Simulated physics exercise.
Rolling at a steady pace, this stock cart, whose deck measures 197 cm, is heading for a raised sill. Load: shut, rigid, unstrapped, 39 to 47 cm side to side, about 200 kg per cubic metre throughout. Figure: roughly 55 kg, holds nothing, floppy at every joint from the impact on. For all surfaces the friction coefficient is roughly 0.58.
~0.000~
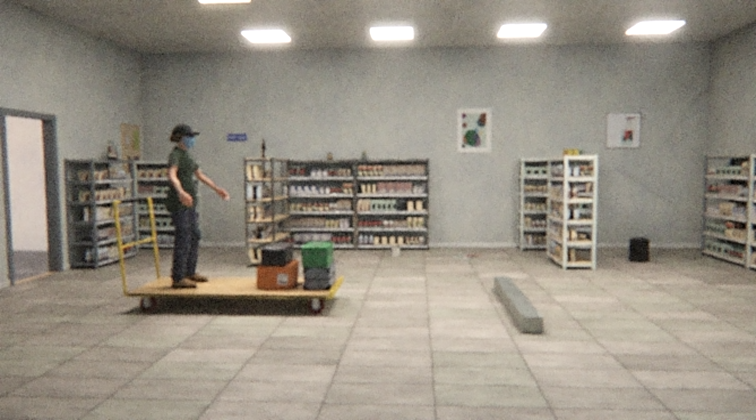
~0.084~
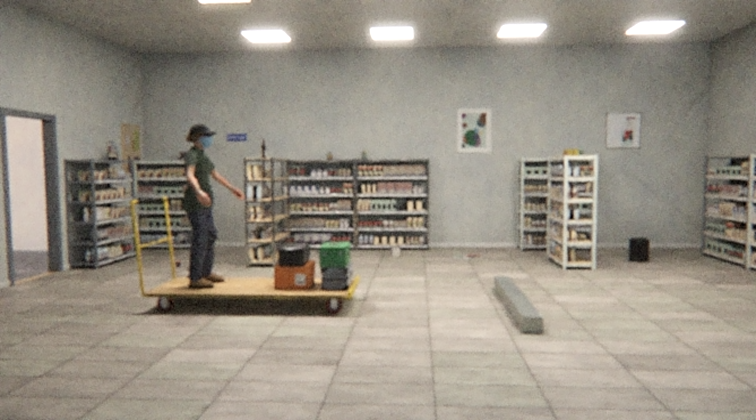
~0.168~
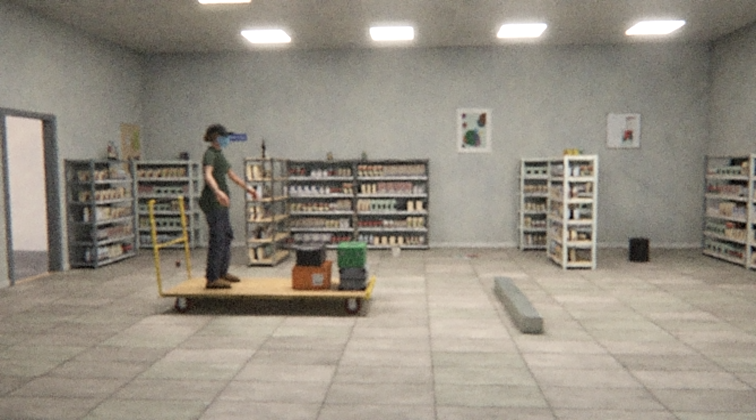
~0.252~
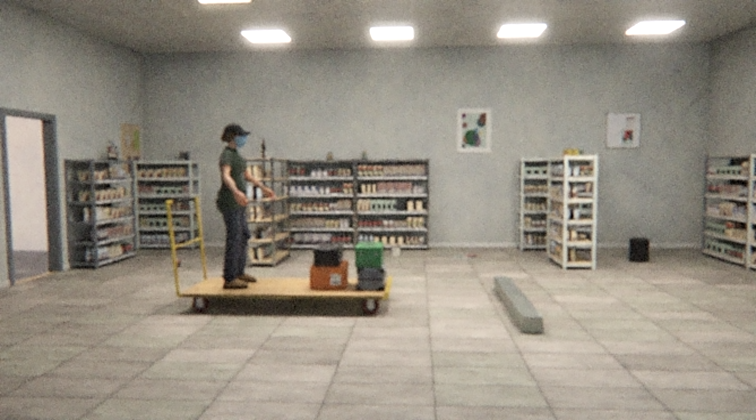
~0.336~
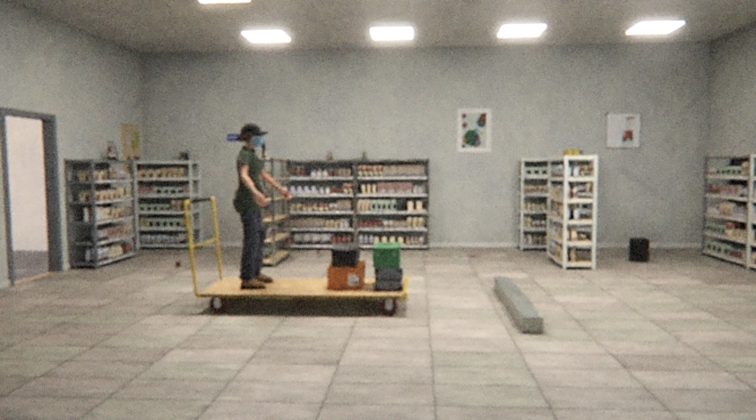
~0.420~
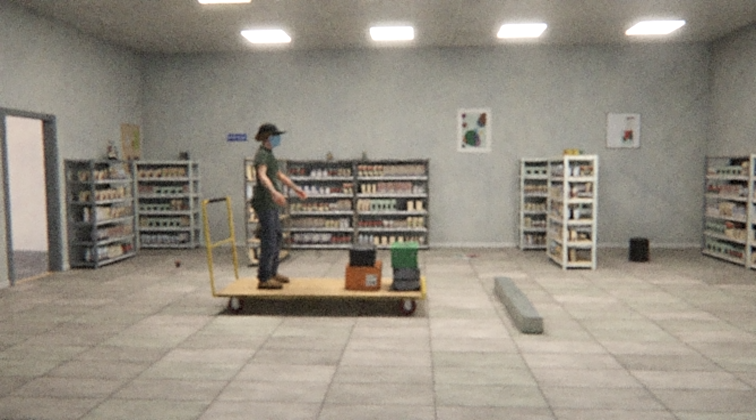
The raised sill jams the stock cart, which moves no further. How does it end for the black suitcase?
I'm guessing it will keep behind the lip.
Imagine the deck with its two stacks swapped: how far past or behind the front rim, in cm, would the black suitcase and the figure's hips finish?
The black item would overshoot the rim by 70 centimetres, and the hips would rest 60 centimetres behind it.
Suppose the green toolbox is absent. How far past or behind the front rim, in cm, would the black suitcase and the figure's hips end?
Outcome - black: 40 cm behind rim; hips: 70 cm behind rim.
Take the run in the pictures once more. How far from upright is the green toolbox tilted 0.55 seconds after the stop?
Roughly 150 degrees.
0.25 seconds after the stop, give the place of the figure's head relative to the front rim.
About 100 cm behind the front rim.
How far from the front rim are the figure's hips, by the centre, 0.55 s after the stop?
Behind the rim by about 60 cm.
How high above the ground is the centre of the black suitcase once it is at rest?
50 cm.
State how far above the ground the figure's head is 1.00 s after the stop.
About 50 cm above the ground.
The wheels strike at 0.85 s.
After 1.10 s the black suitcase is 36 cm behind the rim, tilted 30°, near (479, 250) in the last picture's view.
After 1.40 s the black suitcase is 37 cm behind the rim, tilted 0°, near (478, 255) in the last picture's view.
After 1.85 s the black suitcase is 36 cm behind the rim, tilted 0°, near (478, 255) in the last picture's view.
Final state at 3.4 s, past the rim, green toolbox; behind it, black suitcase, orange carton, grey suitcase and the figure's hips.
